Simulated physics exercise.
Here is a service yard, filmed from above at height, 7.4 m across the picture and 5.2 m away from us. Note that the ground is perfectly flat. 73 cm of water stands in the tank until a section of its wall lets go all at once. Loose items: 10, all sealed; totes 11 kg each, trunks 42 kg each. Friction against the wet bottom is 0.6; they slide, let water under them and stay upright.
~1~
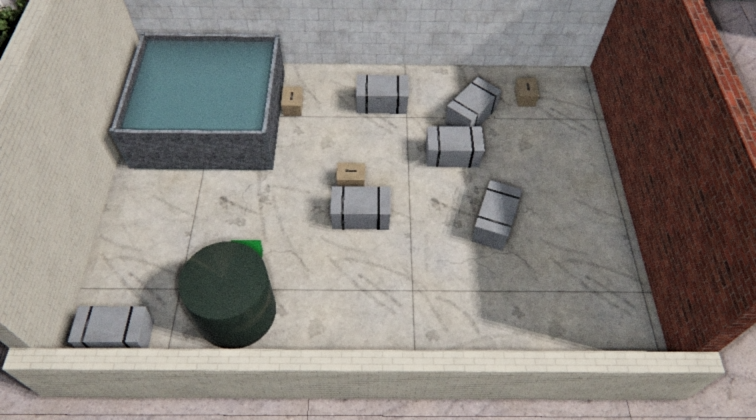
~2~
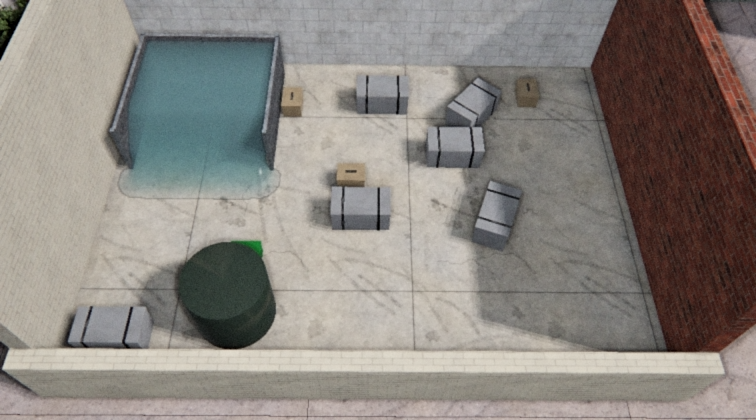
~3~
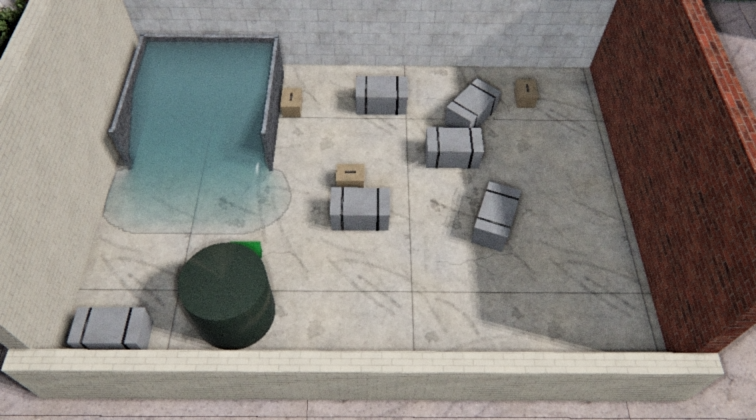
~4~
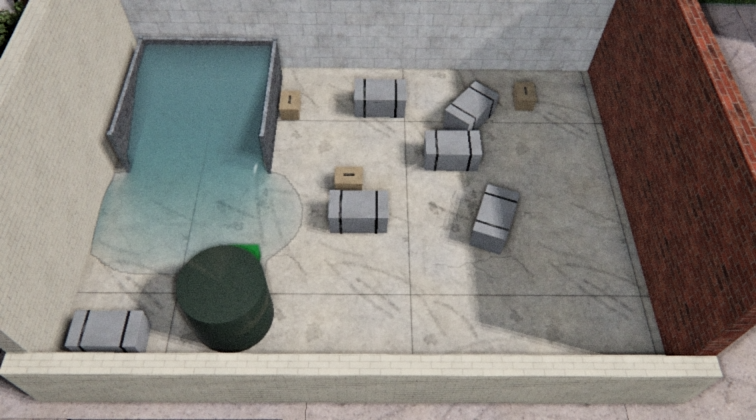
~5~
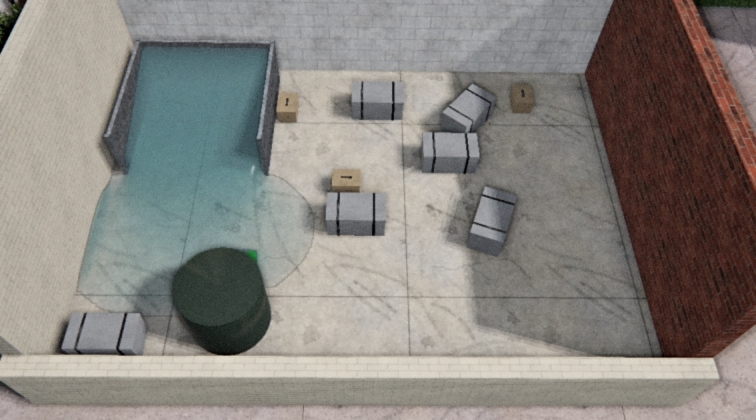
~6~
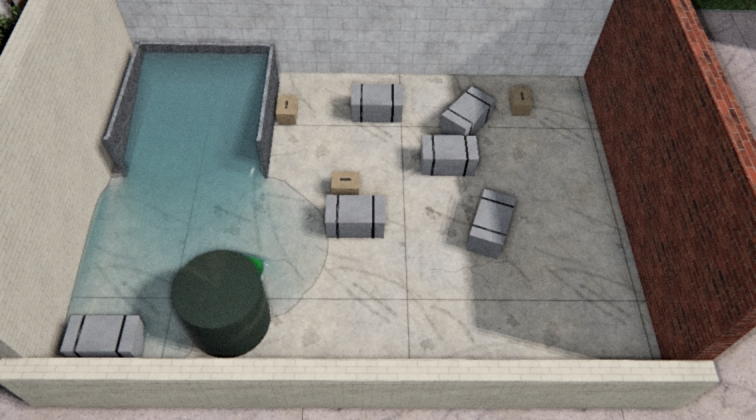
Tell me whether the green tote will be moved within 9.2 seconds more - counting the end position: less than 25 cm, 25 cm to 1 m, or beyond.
The green tote goes a long way.
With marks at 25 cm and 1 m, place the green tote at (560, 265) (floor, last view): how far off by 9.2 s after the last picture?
From that spot, it is pushed far off.
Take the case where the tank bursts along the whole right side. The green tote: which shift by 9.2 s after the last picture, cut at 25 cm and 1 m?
I'd say the green tote is shoved partway.
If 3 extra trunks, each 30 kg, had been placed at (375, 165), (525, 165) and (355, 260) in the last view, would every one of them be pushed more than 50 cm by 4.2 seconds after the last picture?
Going through them in the order asked, they come out shy of the mark, shy of the mark and clear of the mark.
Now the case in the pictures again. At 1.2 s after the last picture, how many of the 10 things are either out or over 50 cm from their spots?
By then the count is 1.
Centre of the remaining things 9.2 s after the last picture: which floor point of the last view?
That lands at roughly (415, 159).
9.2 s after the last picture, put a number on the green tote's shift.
500 cm.
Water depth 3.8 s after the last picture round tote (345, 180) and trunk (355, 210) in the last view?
Depth approx. 5 cm / 6 cm.
Then, 1.2 s after the last picture the green tote is near (385, 348), 2.2 m from its start, aground; 1 afloat.
Then, 3.8 s after the last picture the green tote is near (609, 228), 4.9 m from its start, afloat; 2 afloat.
Then, 6.2 s after the last picture the green tote is near (525, 117), 4.8 m from its start, aground; 0 afloat.
Then, 9.2 s after the last picture the green tote is near (543, 117), 5.0 m from its start, afloat; 2 afloat.
